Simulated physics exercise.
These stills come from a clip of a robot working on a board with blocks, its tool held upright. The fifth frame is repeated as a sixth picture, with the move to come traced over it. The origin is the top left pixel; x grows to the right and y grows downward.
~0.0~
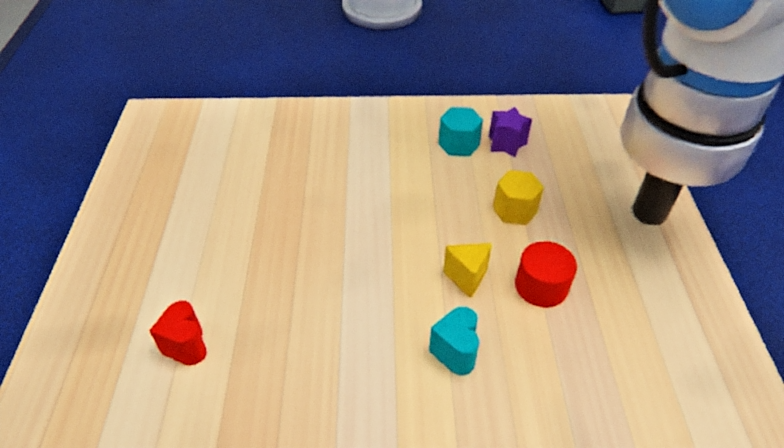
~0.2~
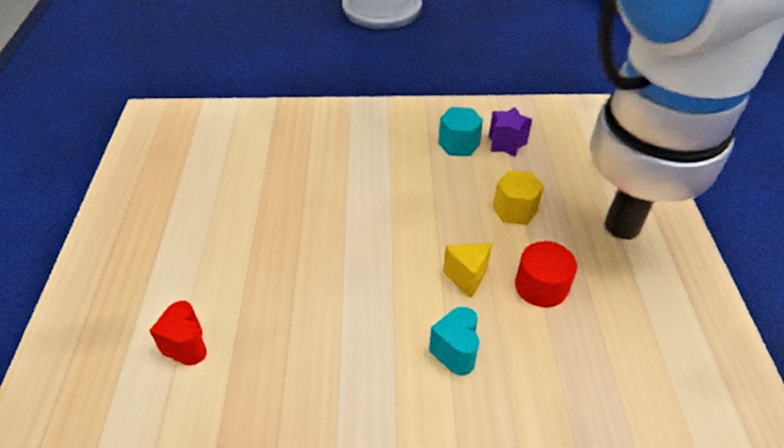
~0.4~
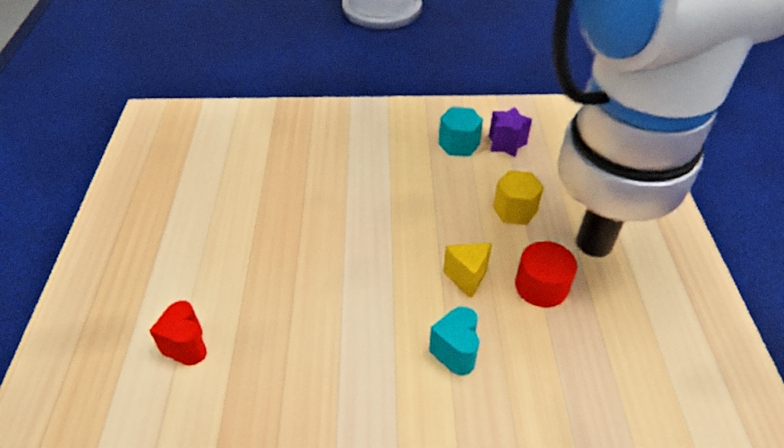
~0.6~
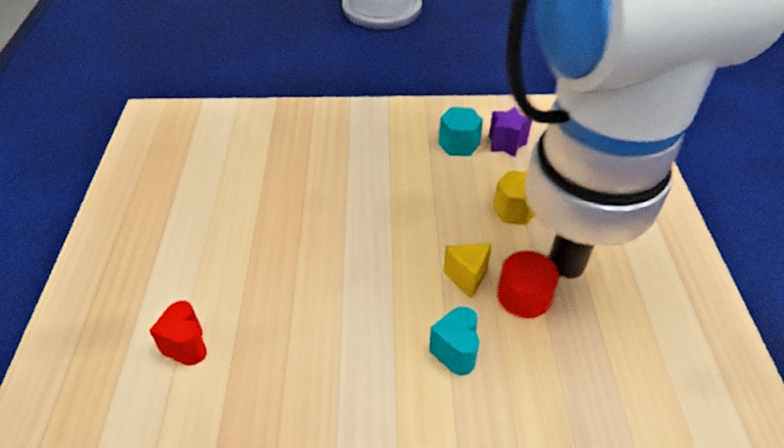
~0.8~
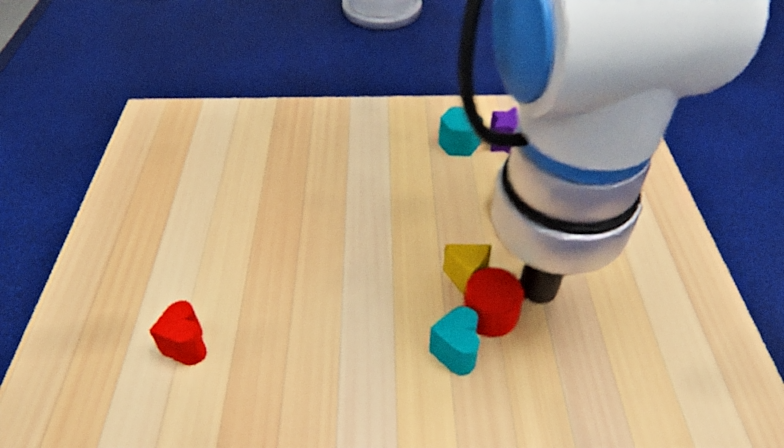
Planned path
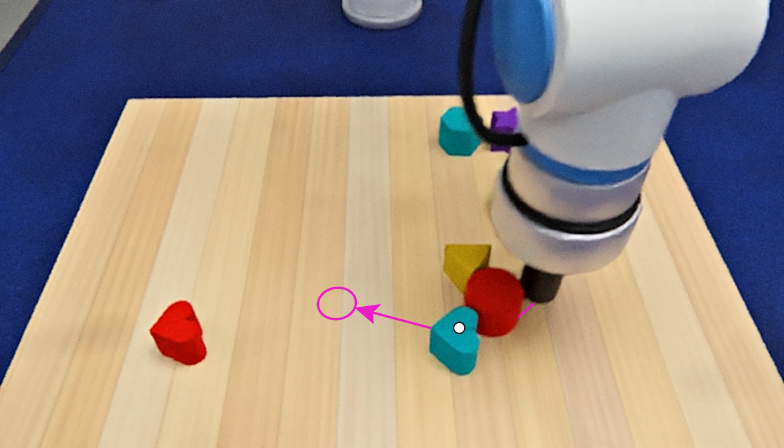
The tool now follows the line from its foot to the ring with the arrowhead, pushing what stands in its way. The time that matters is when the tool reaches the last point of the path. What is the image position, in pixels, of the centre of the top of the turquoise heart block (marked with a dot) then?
It will likely be found at (430, 340).
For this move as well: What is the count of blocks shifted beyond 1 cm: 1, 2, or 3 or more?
I expect two blocks to move.
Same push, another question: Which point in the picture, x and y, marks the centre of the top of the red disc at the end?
The middle of its upper face should be somewhere near (299, 255).
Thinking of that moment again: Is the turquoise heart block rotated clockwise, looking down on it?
Going by the path, no.
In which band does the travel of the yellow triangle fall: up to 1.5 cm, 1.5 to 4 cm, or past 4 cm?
The answer here is less than 1.5 cm.
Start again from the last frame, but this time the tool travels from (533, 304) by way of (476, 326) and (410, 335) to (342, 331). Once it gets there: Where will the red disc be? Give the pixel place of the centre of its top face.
By then it is at (304, 280).
The drawn path runs from (533, 304) through (477, 334) and (405, 321) to (337, 303); the dot is on the turquoise heart block.
The first path, step by step. One third of the way, tool (479, 319); turquoise heart block (431, 339), turned 85° anticlockwise; red disc (431, 298).
Two thirds of the way, tool (404, 306); turquoise heart block (430, 340), turned 85° anticlockwise; red disc (361, 279).
At the end, tool (335, 288); turquoise heart block (430, 340), turned 85° anticlockwise; yellow triangle not moved; red disc (299, 255).
